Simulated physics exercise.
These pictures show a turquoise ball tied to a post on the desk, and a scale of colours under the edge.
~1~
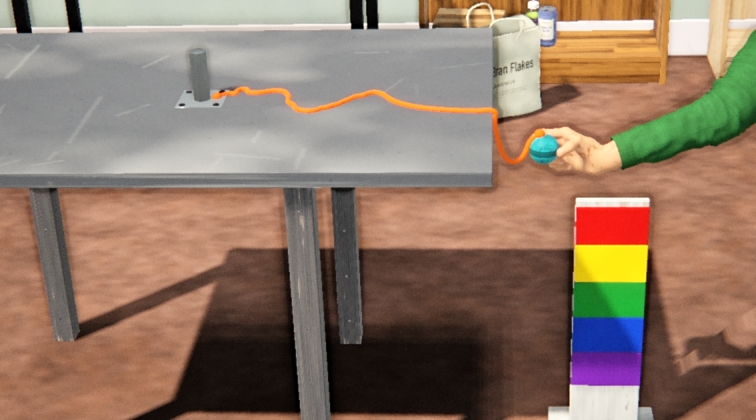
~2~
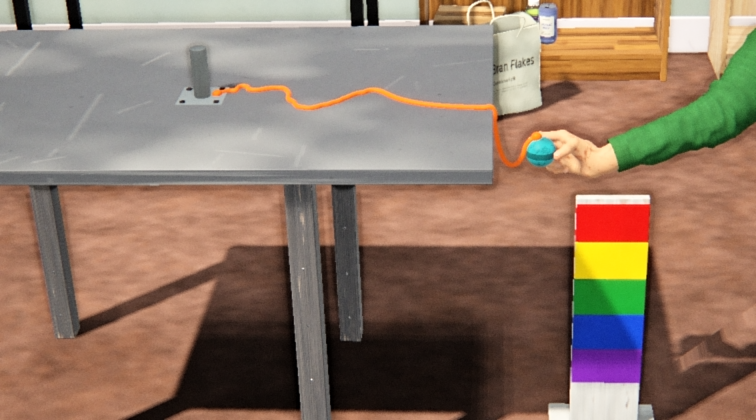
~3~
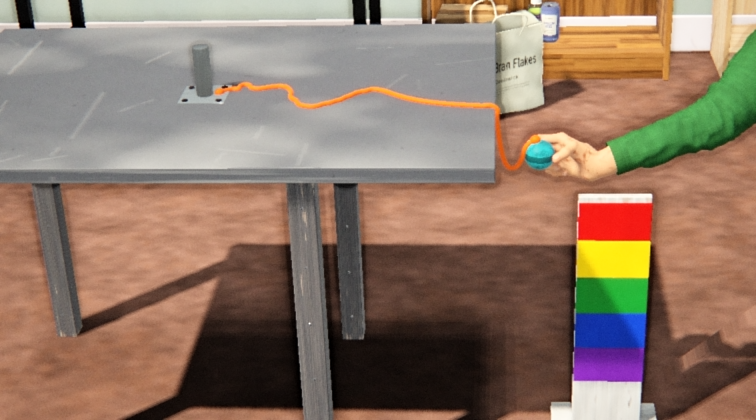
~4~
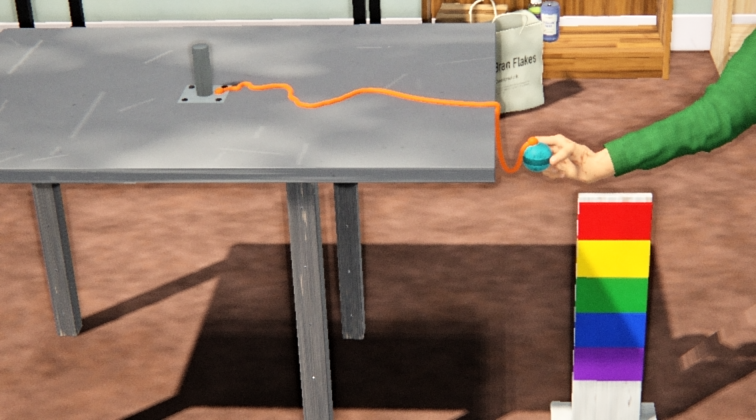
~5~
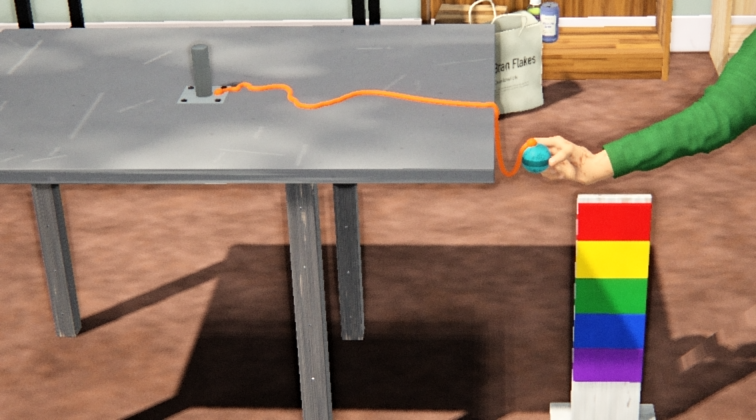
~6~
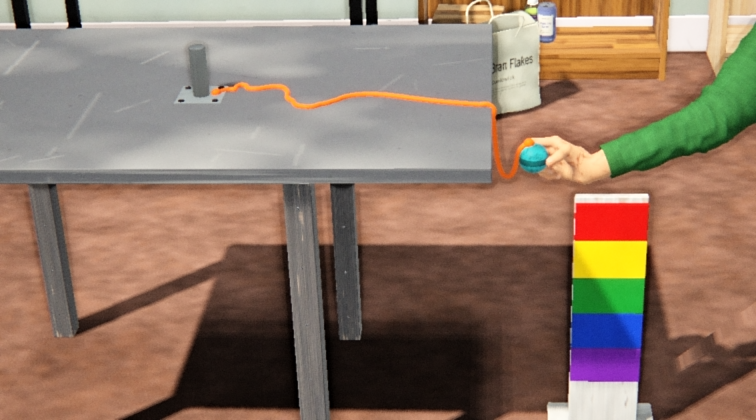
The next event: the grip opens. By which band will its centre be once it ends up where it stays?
By the green band.
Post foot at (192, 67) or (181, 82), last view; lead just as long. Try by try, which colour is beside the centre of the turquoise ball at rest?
First try: Yellow; second try: Yellow.
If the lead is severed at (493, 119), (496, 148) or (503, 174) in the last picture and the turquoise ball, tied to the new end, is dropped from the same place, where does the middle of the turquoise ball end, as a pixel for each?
In order, it ends up near (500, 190), (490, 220) and (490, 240).
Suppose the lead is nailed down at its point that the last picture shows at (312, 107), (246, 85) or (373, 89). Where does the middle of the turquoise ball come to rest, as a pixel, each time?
Estimated spots in sequence: (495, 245), (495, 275), (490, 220).
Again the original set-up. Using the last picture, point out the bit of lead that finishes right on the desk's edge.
You'll find it close to (429, 101).
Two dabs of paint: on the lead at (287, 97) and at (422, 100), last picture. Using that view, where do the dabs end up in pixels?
Near (326, 97) and (489, 104).
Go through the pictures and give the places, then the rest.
In the first frame, turquoise ball (544, 149); red (612, 227); yellow (611, 265); green (609, 301); blue (608, 336); purple (606, 370).
In the second frame, turquoise ball (541, 151); lead through (247, 87) (294, 102) (357, 94) (424, 105) (495, 127).
In the third frame, turquoise ball (540, 154).
In the fourth frame, turquoise ball (537, 157); lead through (250, 85) (296, 100) (359, 92) (435, 102) (498, 133).
In the fifth frame, turquoise ball (537, 158).
In the sixth frame, turquoise ball (534, 158); lead through (246, 86) (293, 101) (360, 95) (441, 102) (495, 141).
Soon after, ball near (481, 290); level with green.
Then, ball near (505, 289); level with green.
At rest, ball near (495, 291); level with green. The green one.
